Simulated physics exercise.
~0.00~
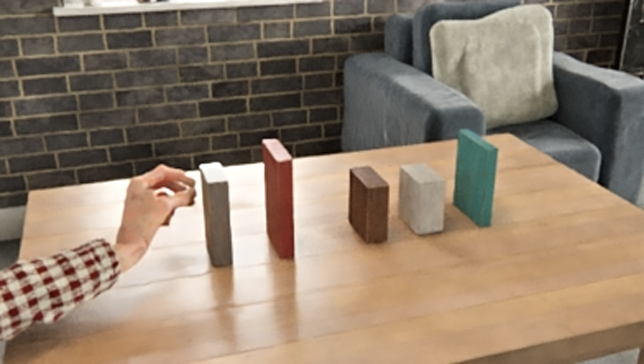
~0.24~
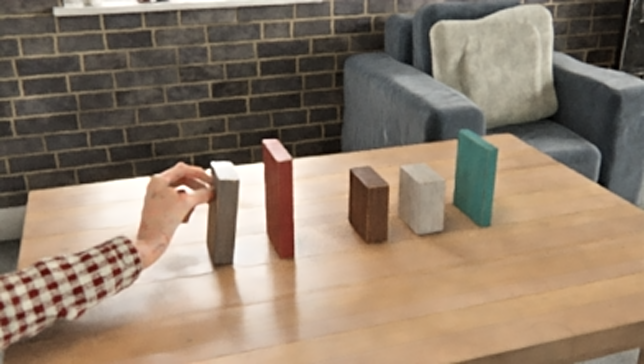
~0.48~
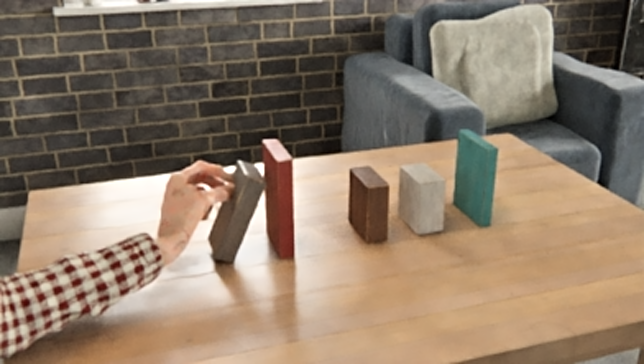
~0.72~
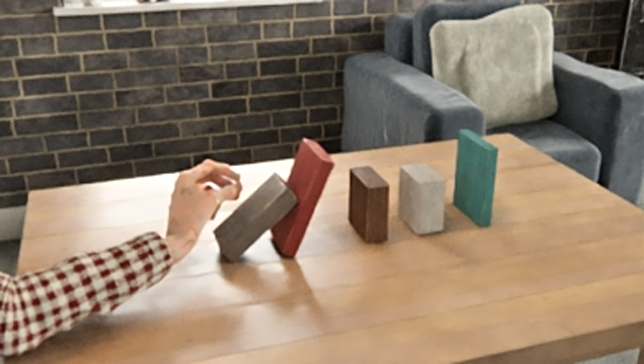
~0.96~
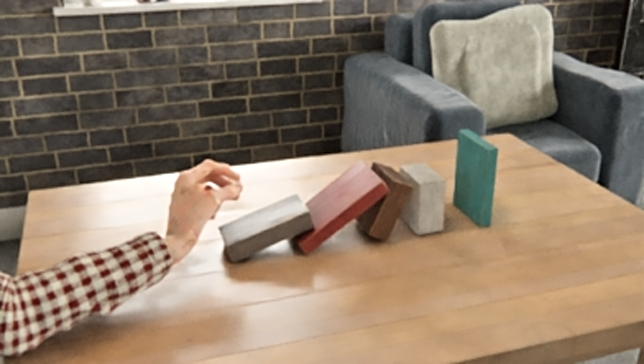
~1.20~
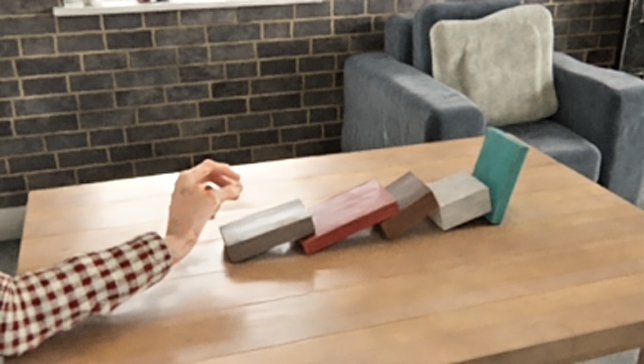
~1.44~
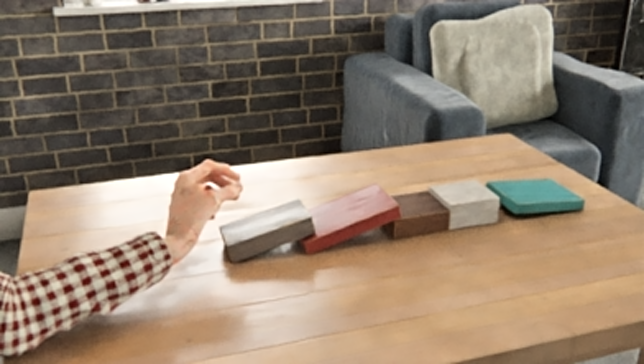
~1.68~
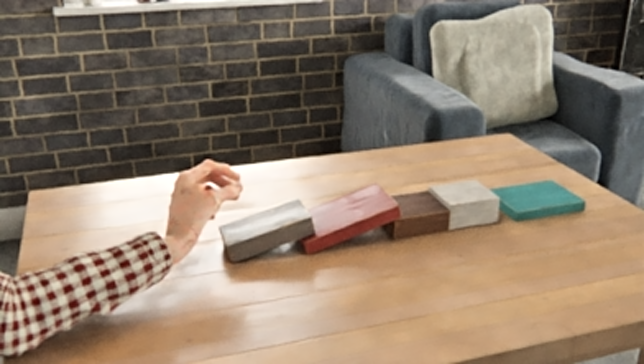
A wooden table stands before a dark brick wall, seen from slightly above, with a blue-grey armchair and pale cushion behind it at right. Five upright blocks form a spaced row, from left to right grey, tall red, brown, whitish and turquoise. A hand in a red-and-white checked sleeve reaches in from the left and tips the grey block rightward into the red one. The red block topples onto the brown, which knocks the white into the turquoise. All five end up fallen in a line, the first four overlapping, while the hand stays raised beside them.
